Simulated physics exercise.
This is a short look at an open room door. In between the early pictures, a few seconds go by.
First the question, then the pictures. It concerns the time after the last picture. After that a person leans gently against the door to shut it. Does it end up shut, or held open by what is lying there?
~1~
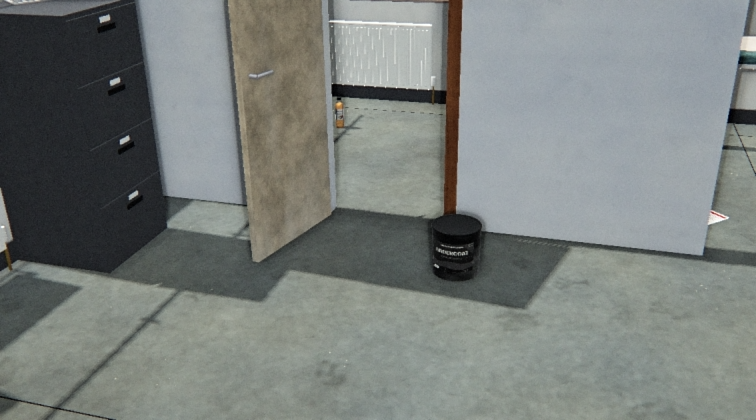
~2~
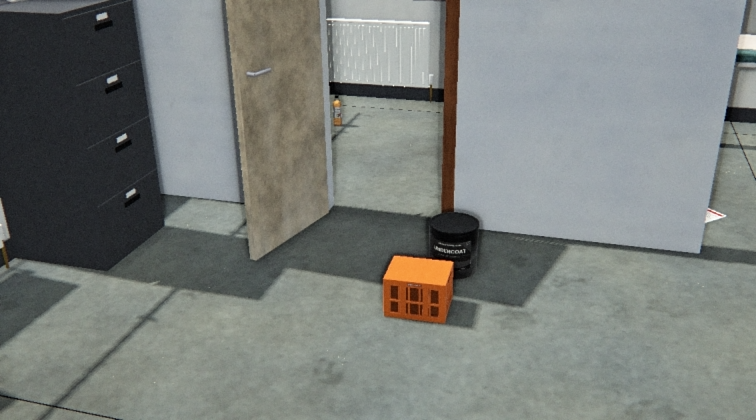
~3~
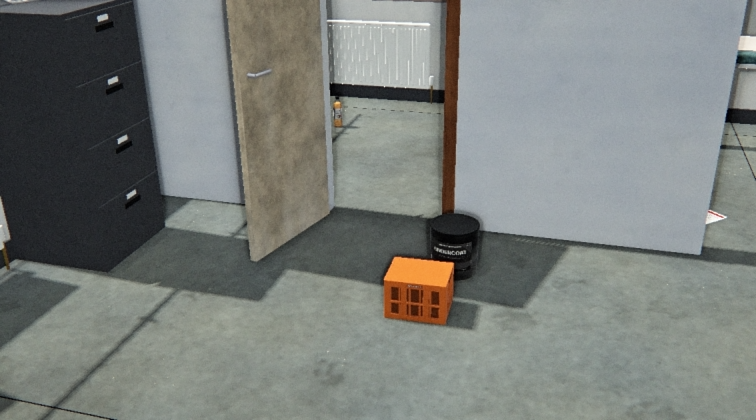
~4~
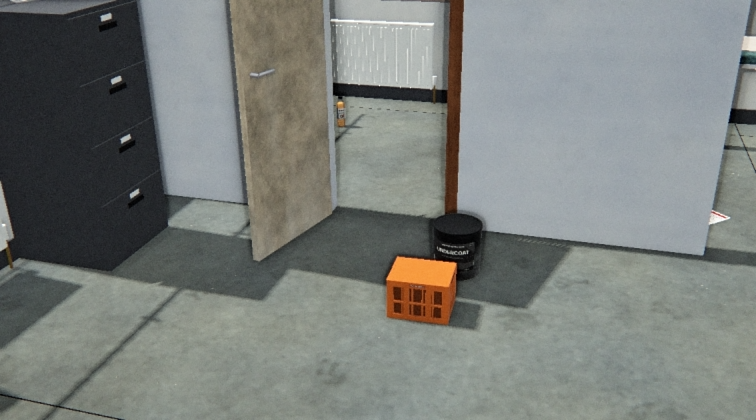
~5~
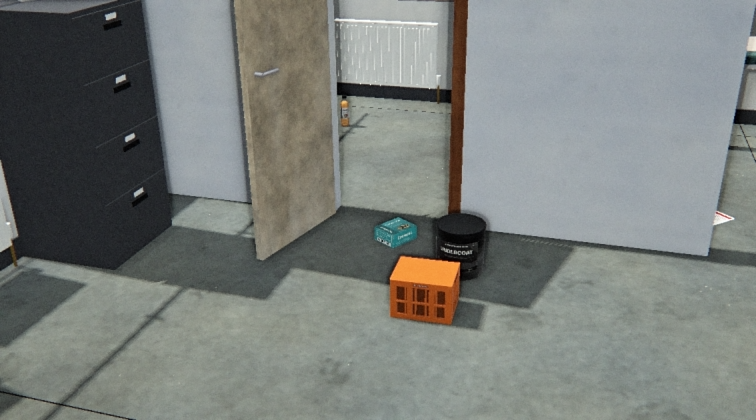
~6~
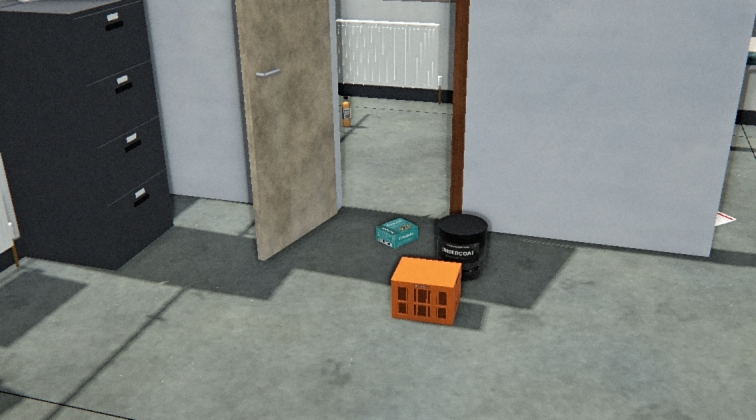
The door makes it to the frame.
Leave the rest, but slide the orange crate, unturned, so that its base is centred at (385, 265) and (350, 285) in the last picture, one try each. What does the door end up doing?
The door is obstructed the first time and meets the jamb the second time.
Then, 1.30 s after the last picture, door 52° open.
Then, 2.00 s after the last picture, door 18° open; turquoise box slid about its own width near (419, 223).
At rest, door 0° open; moved from the start, turquoise box; the other 2 in place. Seen from the same camera at the end, turquoise box near (429, 210).
